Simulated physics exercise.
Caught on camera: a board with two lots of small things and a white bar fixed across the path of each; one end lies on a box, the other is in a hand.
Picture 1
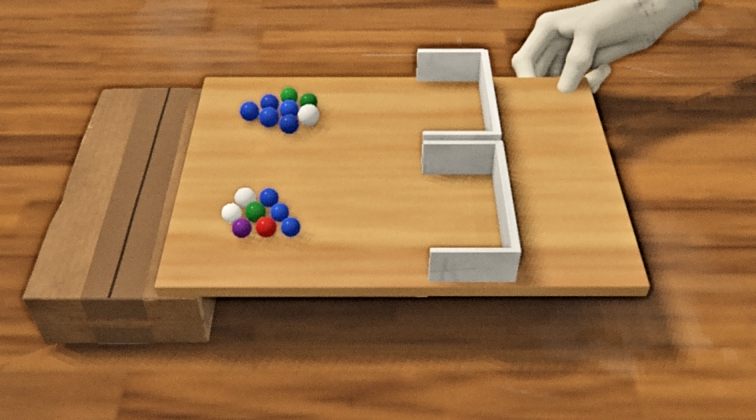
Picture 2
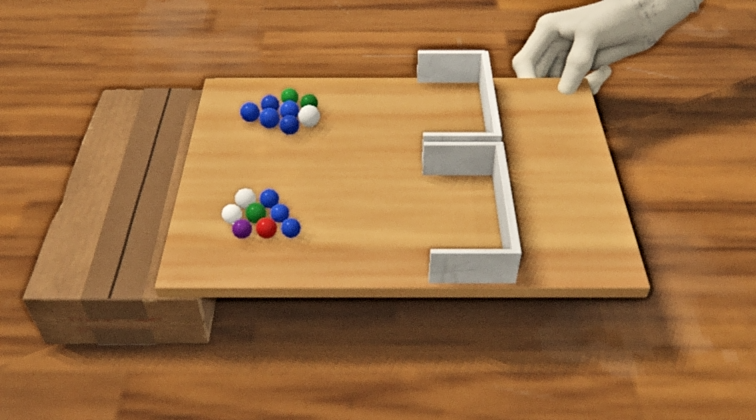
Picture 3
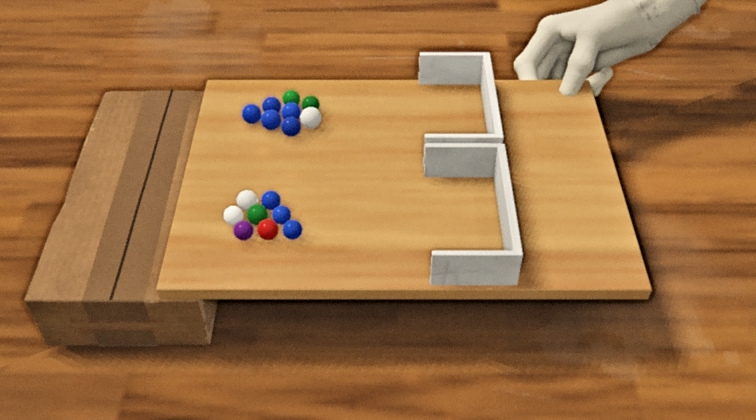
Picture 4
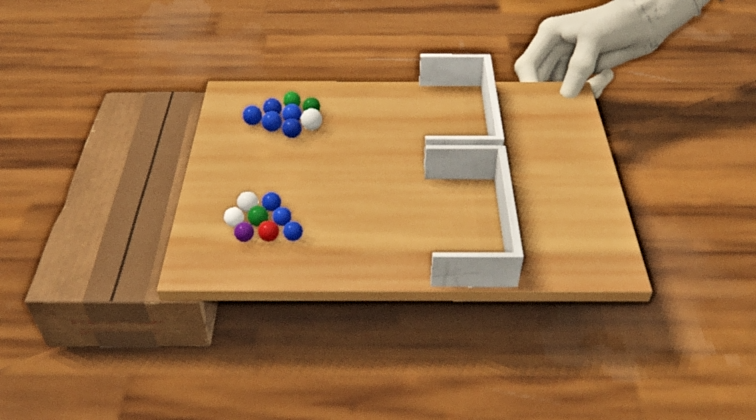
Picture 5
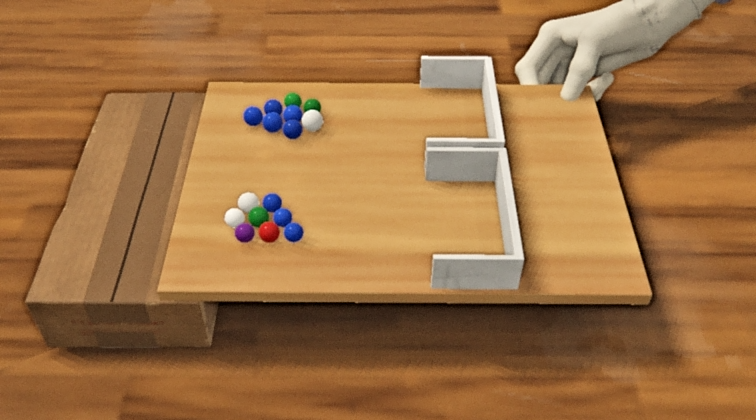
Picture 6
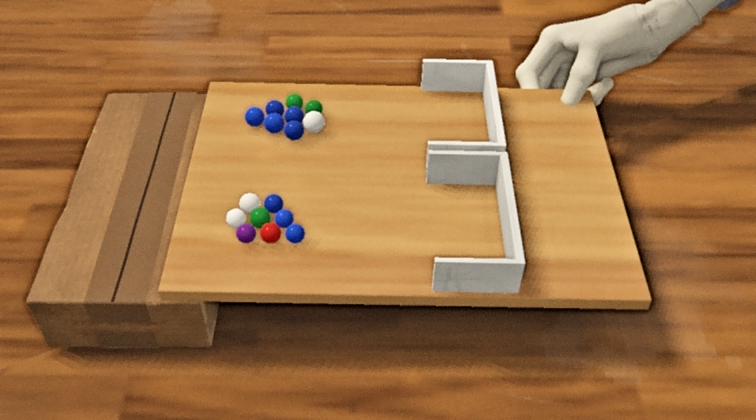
On a wooden surface, a pale hand slightly lowers one end of a board holding marbles.
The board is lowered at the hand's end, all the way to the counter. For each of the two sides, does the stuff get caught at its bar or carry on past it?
In the end most likely the near lot gets caught at its barrier; most likely the far lot gets caught at its barrier.
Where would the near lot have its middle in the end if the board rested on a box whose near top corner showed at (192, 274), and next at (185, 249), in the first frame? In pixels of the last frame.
(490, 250), then (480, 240).
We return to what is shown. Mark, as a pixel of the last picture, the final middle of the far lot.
Resting centre, last frame: Approx. (474, 140) px.
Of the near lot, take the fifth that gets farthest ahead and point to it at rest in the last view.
That fifth finishes close to (489, 259).
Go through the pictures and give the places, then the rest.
In the first picture, held end of the board at (632, 281), level; box at (150, 203), low, a small part of the board's length; near lot at (256, 212), a few glass marbles; far lot at (289, 110), a few glass marbles; near bar at (505, 208), taller than the pieces; far bar at (489, 105), taller than the pieces.
In the second picture, held end of the board at (632, 282), level; far lot at (290, 111).
In the third picture, held end of the board at (634, 284), level; near lot at (257, 215).
In the fourth picture, held end of the board at (635, 286), level; far lot at (292, 114).
In the fifth picture, held end of the board at (634, 289), level; near lot at (259, 217).
In the sixth picture, held end of the board at (634, 294), down by 1°; box at (155, 208); near lot at (260, 218), not moving; far lot at (294, 116), not moving; near bar at (509, 219); far bar at (493, 116).
Then, 0.27 s after the last picture, board sloping at 7°; near lot where it was; far lot where it was.
Then, 0.55 s after the last picture, board resting at 10°; near lot on its way down; far lot on its way down.
Then, 0.88 s after the last picture, board resting at 10°; near lot has reached its bar; far lot has reached its bar.
At rest, board resting at 10°; near lot gathered behind its bar; far lot gathered behind its bar.
